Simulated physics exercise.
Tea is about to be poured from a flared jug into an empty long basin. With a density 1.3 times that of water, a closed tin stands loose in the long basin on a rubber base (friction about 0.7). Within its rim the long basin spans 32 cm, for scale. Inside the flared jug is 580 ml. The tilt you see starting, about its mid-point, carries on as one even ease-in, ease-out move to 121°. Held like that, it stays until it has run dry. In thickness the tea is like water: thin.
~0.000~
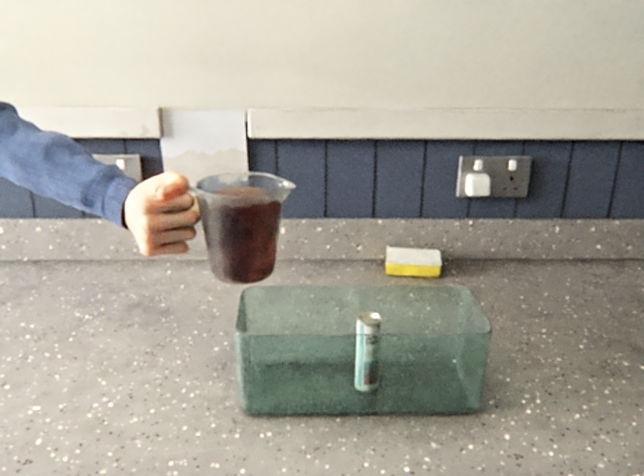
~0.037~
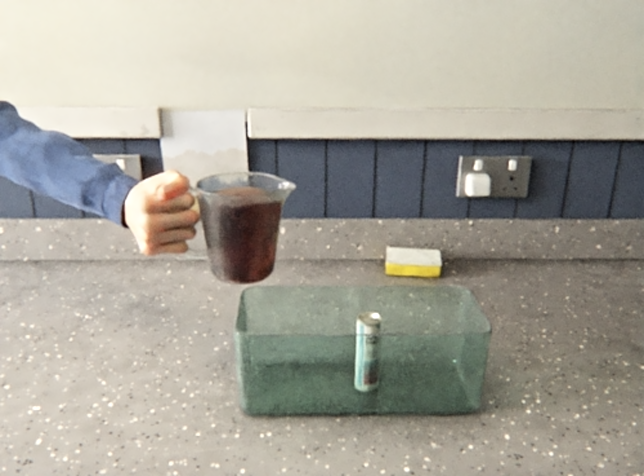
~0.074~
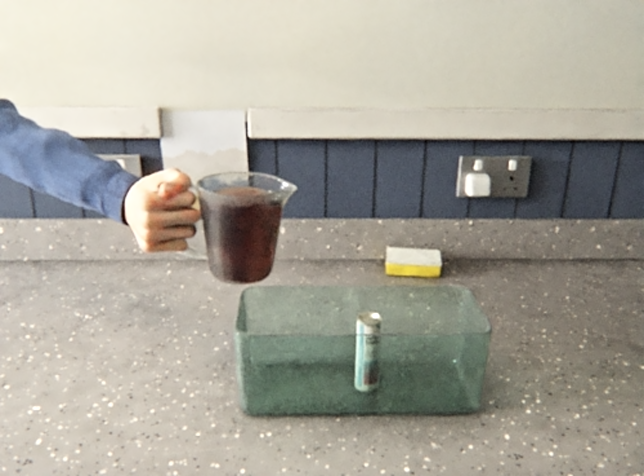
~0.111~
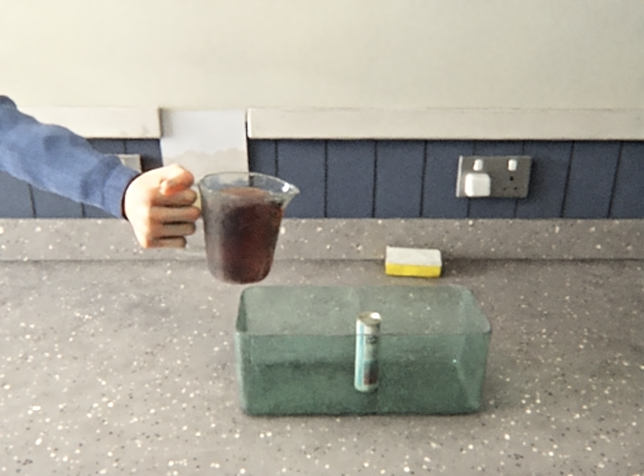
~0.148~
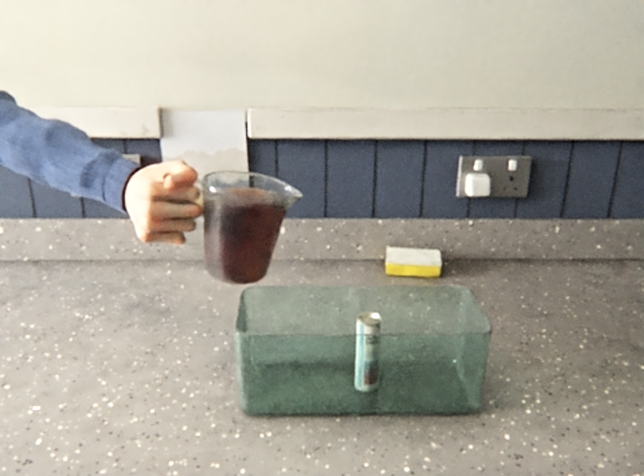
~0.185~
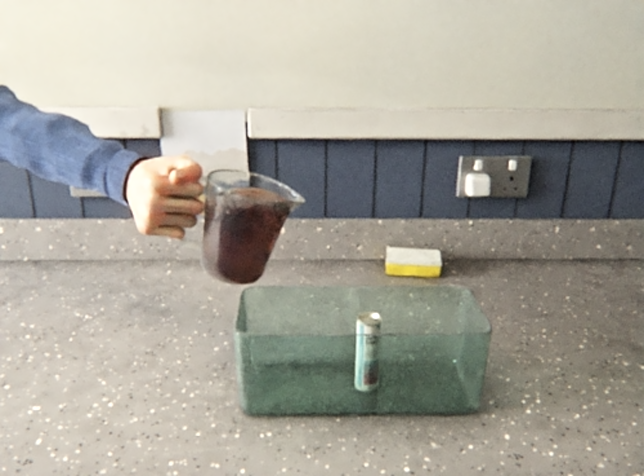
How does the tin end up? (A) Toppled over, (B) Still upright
Option B: Still upright.
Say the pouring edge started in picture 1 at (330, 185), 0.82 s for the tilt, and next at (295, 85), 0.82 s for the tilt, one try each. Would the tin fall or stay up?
First it stays on its base; then it tips over.
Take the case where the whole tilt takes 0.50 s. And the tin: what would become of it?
In that case the tin does not tip.
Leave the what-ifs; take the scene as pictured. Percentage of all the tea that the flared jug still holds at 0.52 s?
I'd put it near 62 percent.
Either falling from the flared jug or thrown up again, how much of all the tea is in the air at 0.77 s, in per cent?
Near 6 percent.
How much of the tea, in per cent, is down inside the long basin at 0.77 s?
Near 88 in a hundred.
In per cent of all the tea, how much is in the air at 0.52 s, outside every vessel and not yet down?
About 22 per cent.
After 0.52 s the tilt is 86° and 63 per cent is still to pour; the tin stands where it began.
After 0.77 s the tilt is 120° and 6 per cent is still to pour; the tin stands where it began.
After 1.04 s the tilt is 121° and 0 per cent is still to pour; the tin stands where it began.
After 1.32 s the tilt is 121° and 0 per cent is still to pour; the tin stands where it began.
In the end the tin stands where it began.
